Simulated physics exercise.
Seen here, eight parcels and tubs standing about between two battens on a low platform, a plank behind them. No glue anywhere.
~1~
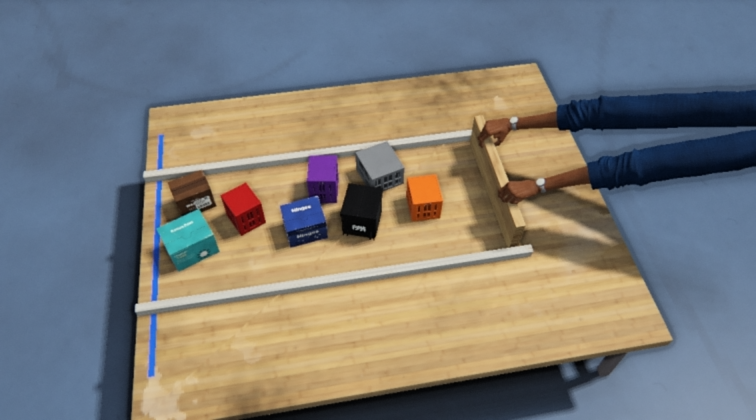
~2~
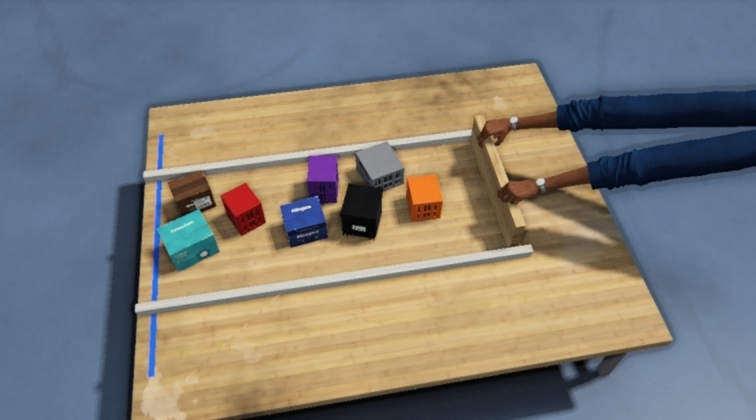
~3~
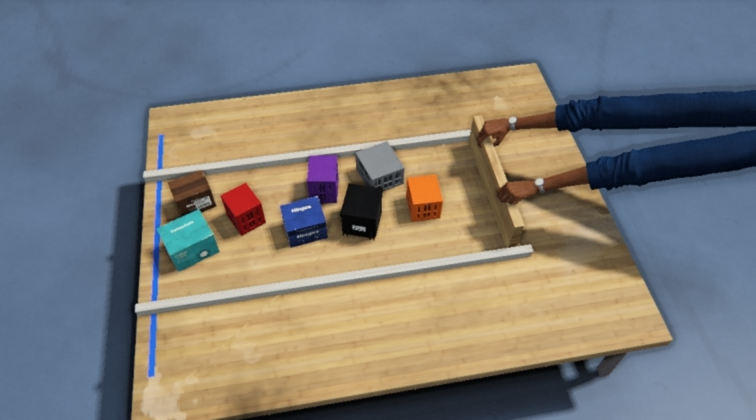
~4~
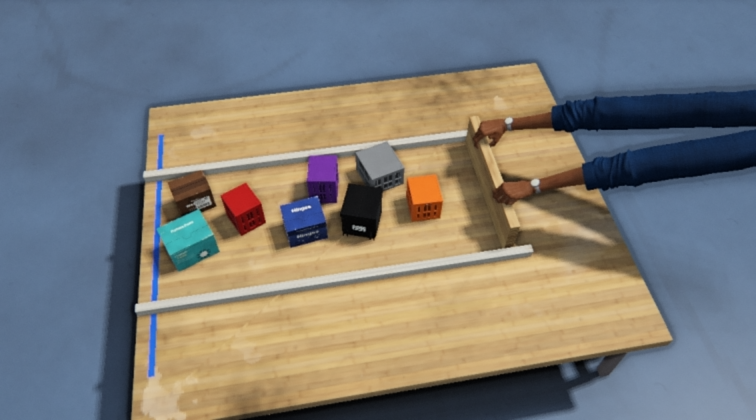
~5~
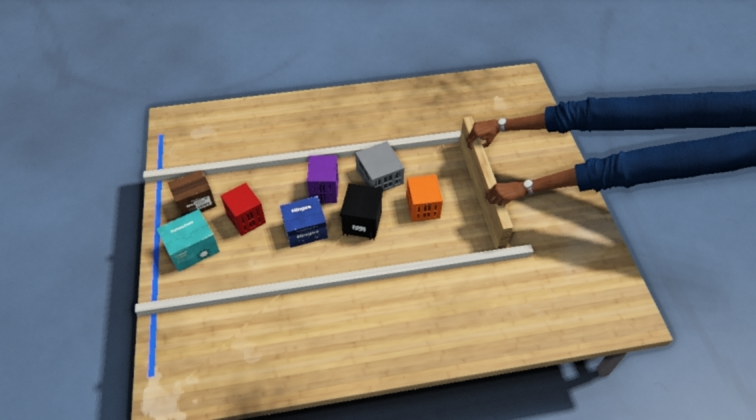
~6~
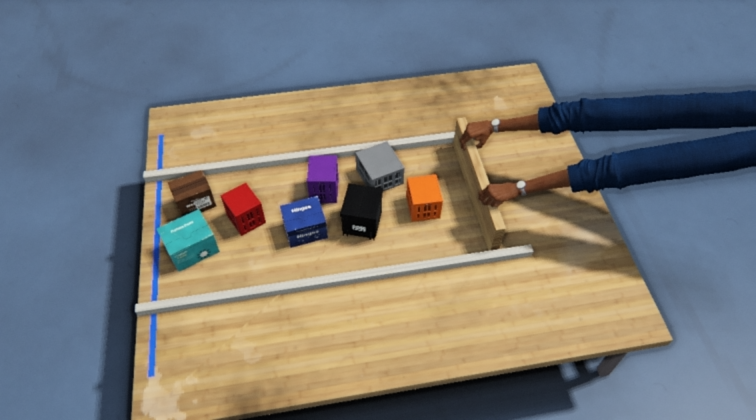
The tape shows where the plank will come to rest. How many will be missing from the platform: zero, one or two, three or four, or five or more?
The number that fall off is five or more.
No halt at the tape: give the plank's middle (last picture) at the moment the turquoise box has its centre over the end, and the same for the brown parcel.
About (275, 210), and (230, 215) for the other.
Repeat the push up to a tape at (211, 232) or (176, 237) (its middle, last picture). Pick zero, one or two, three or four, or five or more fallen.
Taking them in turn, 3 or 4; more than four.
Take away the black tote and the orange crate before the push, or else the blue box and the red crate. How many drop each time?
The counts: 6 and 5.
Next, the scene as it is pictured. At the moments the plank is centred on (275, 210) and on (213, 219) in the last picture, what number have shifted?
By then 8, and 8.
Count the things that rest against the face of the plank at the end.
The number is 1.
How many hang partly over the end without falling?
Overhanging: 1.
Soon after, none off yet; turquoise box at rest near (189, 240); brown parcel at rest near (193, 195); red crate displaced a little near (228, 211).
In the end, the number that fall off is five or more; gone, grey crate, black tote, purple crate, blue box, red crate, brown parcel and turquoise box.
